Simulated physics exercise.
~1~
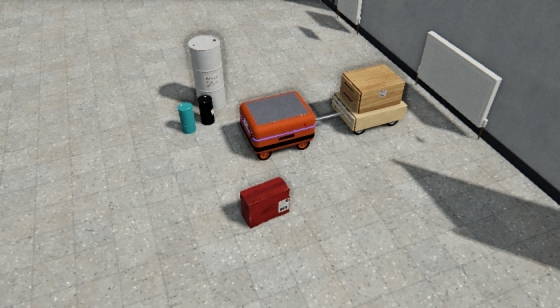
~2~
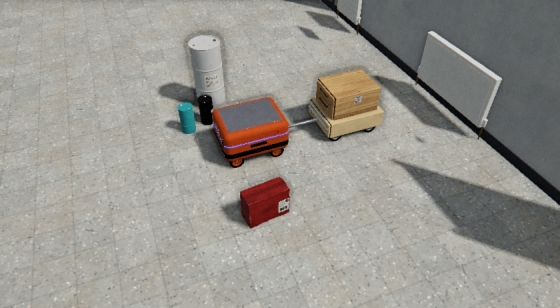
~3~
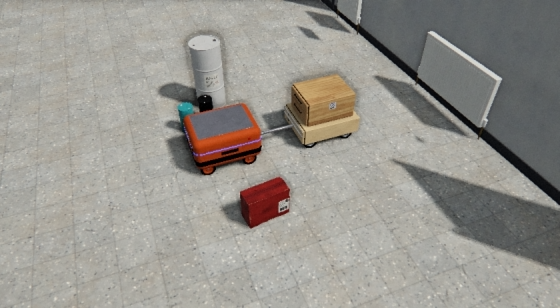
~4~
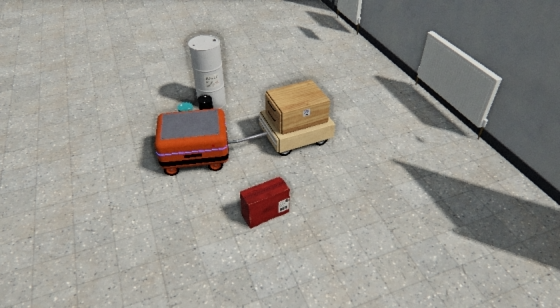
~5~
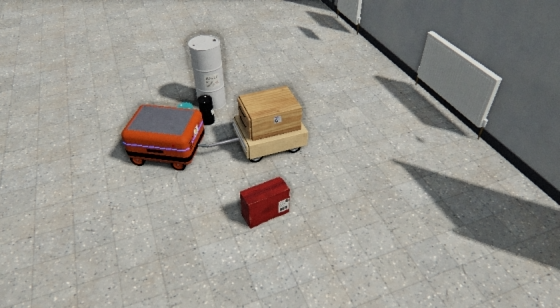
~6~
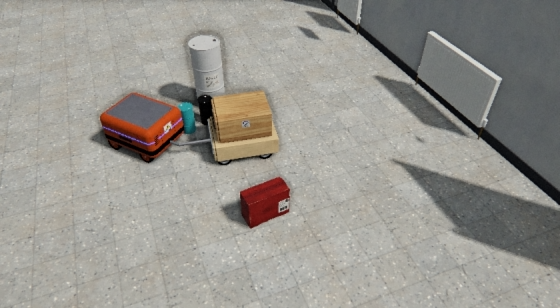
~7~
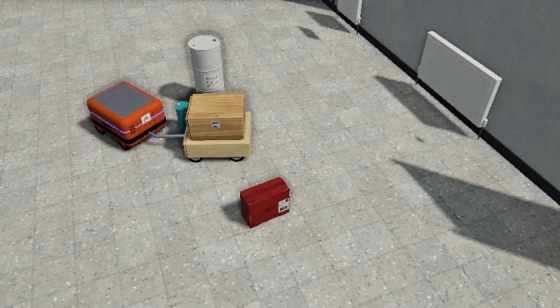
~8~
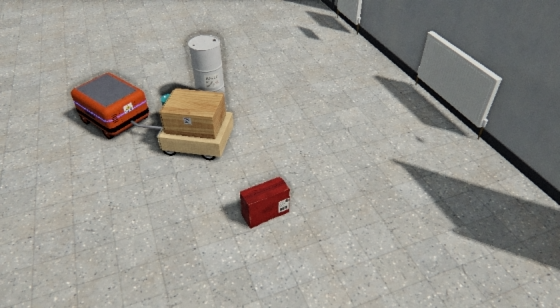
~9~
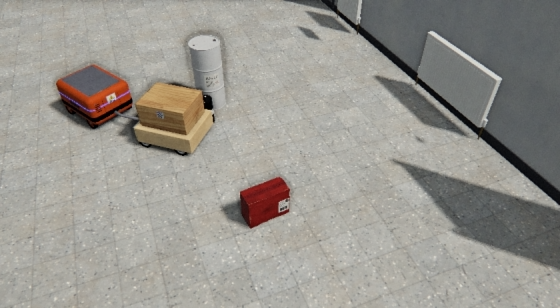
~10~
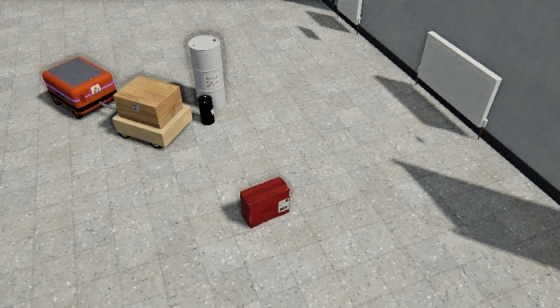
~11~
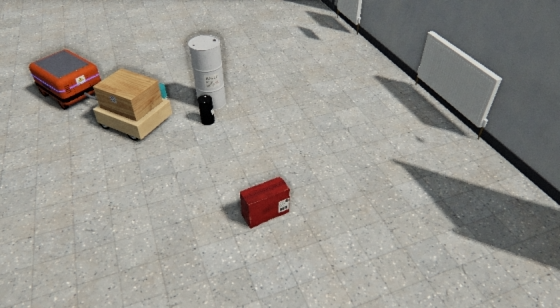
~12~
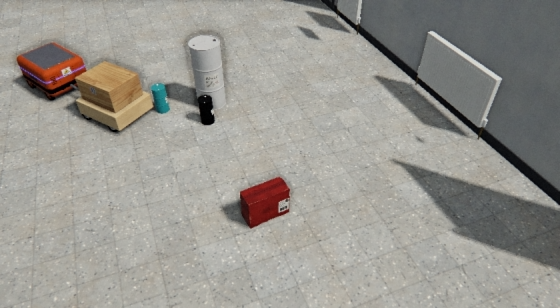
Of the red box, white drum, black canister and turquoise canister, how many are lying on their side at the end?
None of them are lying on their side. The red box, the white drum and both canisters are all still upright at the end.
